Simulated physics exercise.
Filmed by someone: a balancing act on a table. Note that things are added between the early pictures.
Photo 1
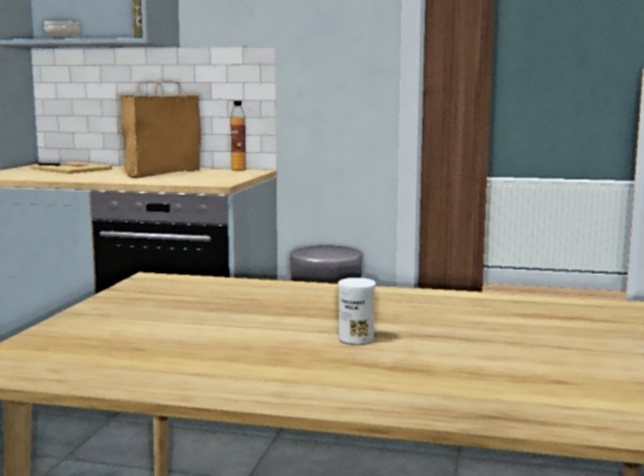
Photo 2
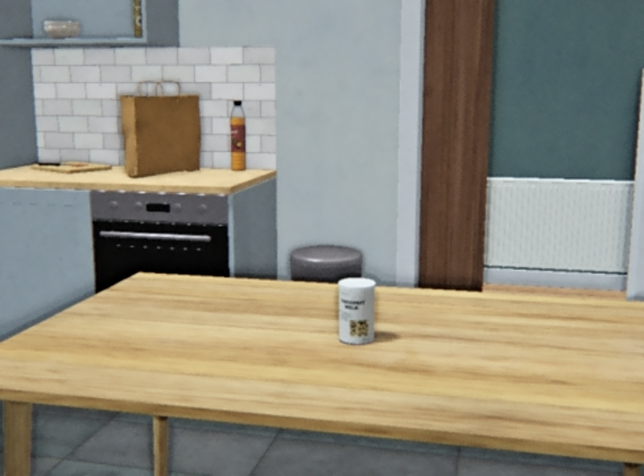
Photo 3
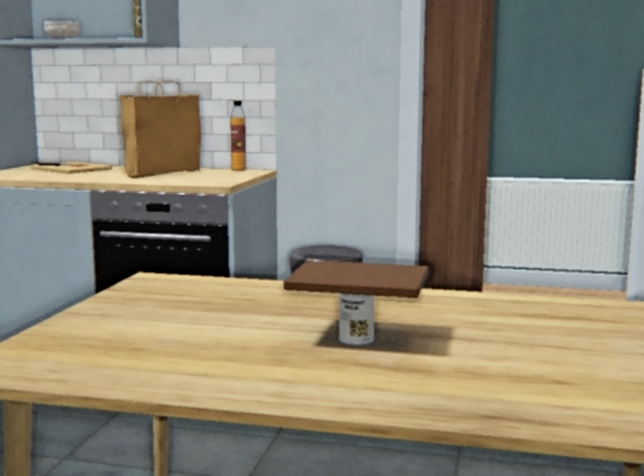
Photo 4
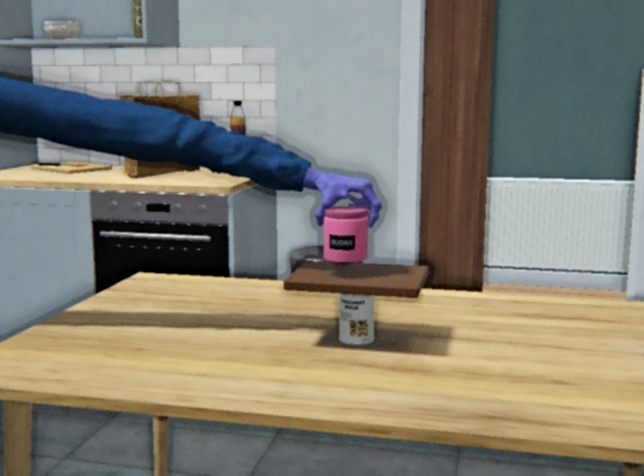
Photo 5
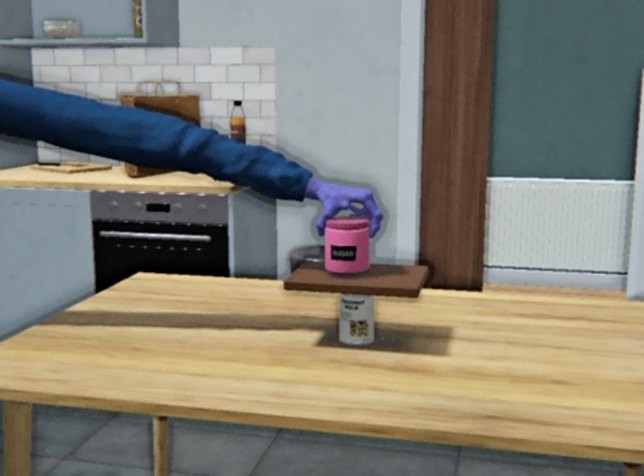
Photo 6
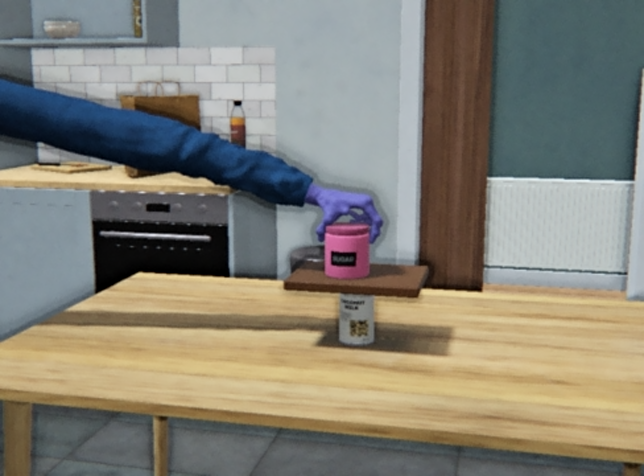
In the video, a white container stands on a wooden table, then a flat brown board appears on top of it. A purple-gloved hand in a blue sleeve lowers a pink jar onto the board and keeps holding it.
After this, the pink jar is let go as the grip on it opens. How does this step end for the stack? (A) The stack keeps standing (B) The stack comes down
(A) The stack keeps standing.
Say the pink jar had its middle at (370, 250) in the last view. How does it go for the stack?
After that, it remains intact.
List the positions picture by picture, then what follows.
In the first frame, the last thing is not in view yet.
In the second frame, the last thing is not in view yet.
In the third frame, the last thing is not in view yet; brown lid (359, 278).
The fourth frame shows coming down; pink jar (346, 234); brown lid (359, 278).
The fifth frame shows coming down; pink jar (347, 244); brown lid (359, 278).
The sixth frame shows set down, still held; pink jar (347, 250); brown lid (359, 278).
Then, 0.20 s on from there, no change.
Then, 0.50 s on from there, pink jar resting near (347, 250).
In the end, all 3 unmoved. At the end, from the last picture's camera, pink jar near (347, 250). The stack keeps its balance.
